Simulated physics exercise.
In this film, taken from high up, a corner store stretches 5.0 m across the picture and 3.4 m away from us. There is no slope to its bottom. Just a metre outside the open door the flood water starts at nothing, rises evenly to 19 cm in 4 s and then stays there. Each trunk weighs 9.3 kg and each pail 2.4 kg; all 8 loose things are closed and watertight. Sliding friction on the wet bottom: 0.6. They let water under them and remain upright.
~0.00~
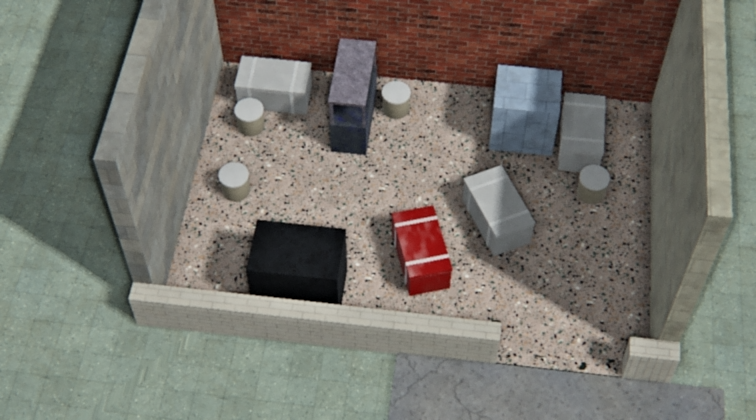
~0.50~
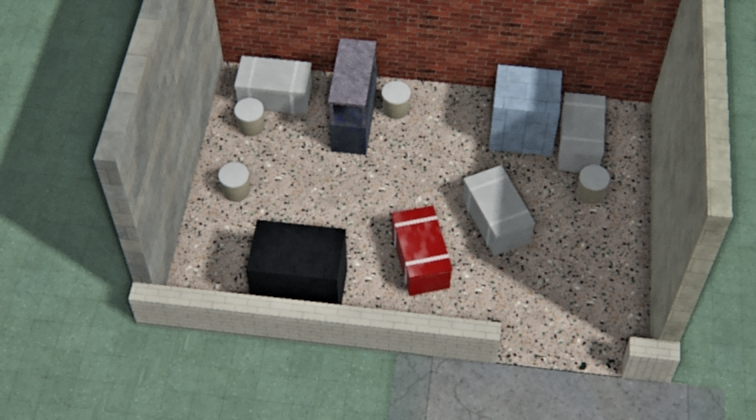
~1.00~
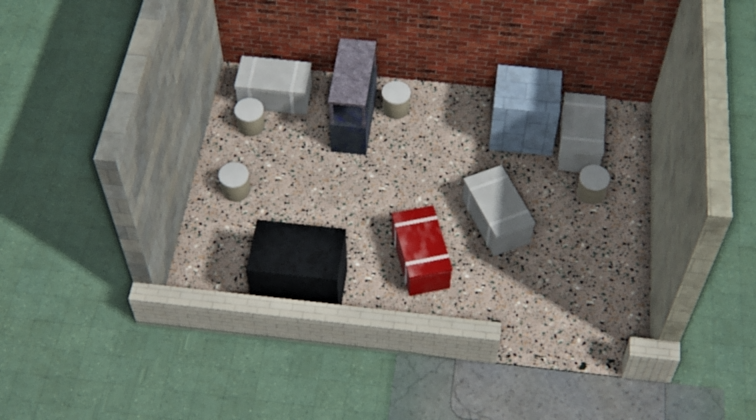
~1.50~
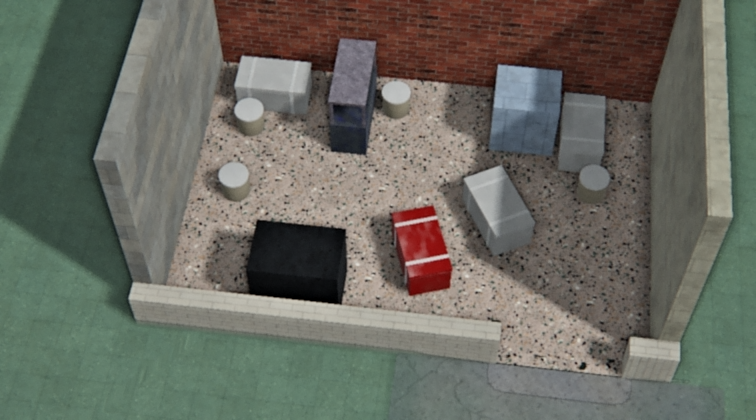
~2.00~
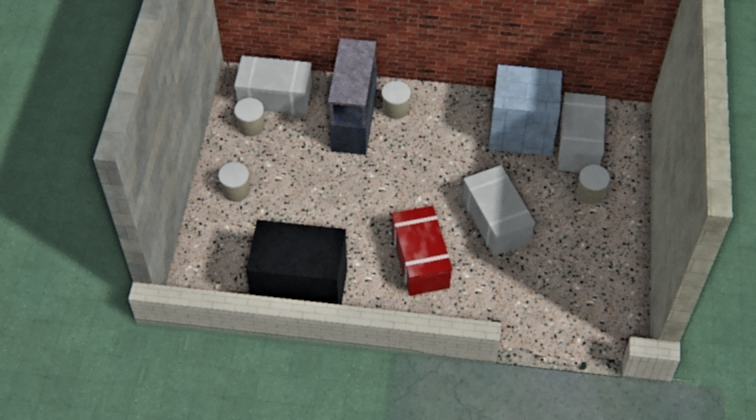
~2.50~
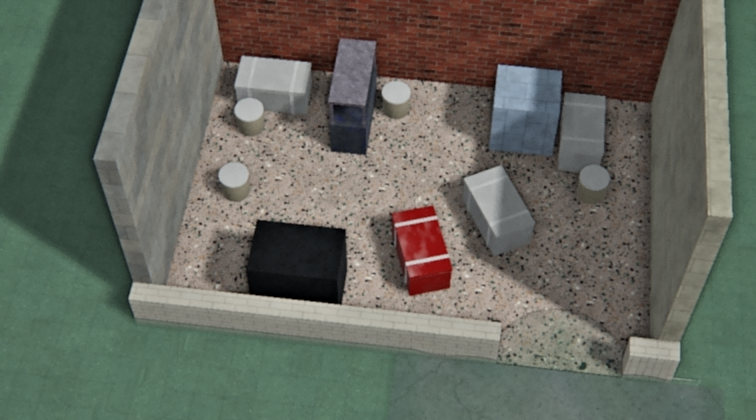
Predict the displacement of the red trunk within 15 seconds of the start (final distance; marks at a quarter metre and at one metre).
I'd say the red trunk creeps a modest distance.
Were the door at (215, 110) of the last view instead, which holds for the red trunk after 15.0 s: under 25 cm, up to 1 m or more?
So the red trunk is well away by then.
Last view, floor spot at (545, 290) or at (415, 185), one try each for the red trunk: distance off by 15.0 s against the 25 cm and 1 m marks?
Results in order: It ends up well away; it ends up well away.
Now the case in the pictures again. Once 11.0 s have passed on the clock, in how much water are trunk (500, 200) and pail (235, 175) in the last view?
About 12 and 9 cm.
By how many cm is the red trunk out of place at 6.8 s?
It is about 0 cm out of place by then.
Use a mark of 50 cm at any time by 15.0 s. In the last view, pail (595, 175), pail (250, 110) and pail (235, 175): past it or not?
Order as asked: Beyond, beyond, beyond.
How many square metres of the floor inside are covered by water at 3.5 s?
Some 2.0 m2 of it.
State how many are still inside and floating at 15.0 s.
I'd say 8 of them.
After 3.5 s the red trunk is near (422, 241), 0.0 m from its start, aground; 0 afloat.
After 6.8 s the red trunk is near (422, 241), 0.0 m from its start, aground; 4 afloat.
After 11.0 s the red trunk is near (419, 242), 0.0 m from its start, aground; 7 afloat.
After 15.0 s the red trunk is near (461, 253), 0.4 m from its start, afloat; 8 afloat.
